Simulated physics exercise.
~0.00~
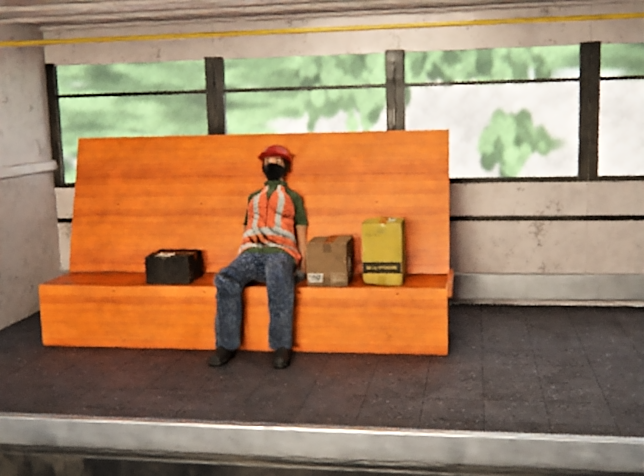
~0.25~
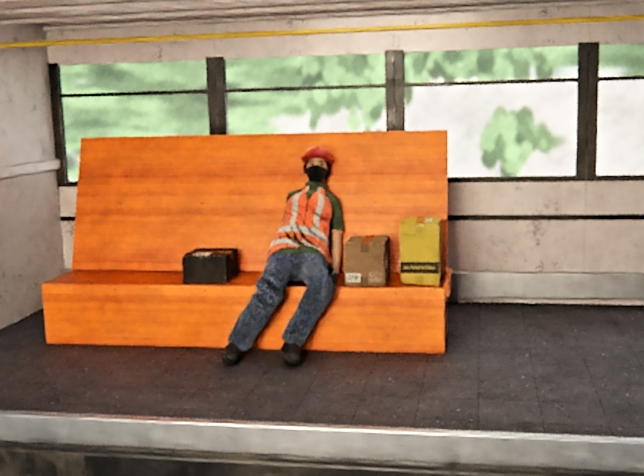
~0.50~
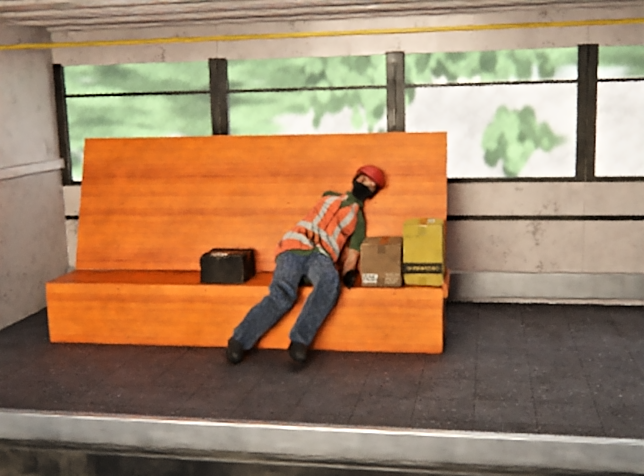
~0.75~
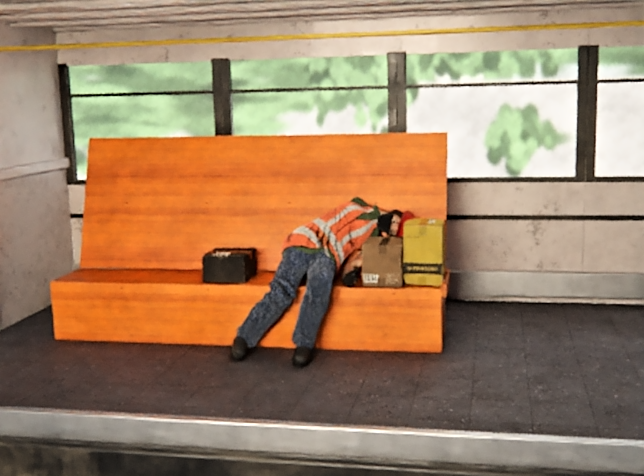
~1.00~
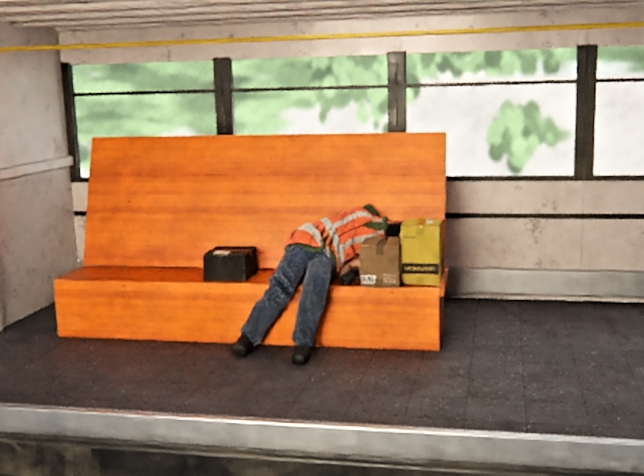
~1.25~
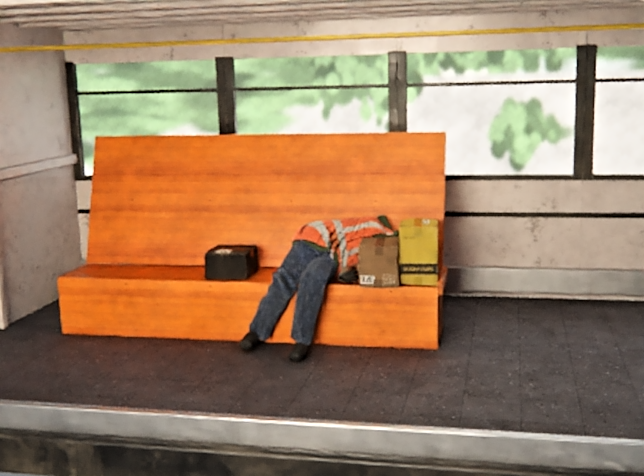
A masked worker slides right along an orange bench, then slumps sideways over two boxes.
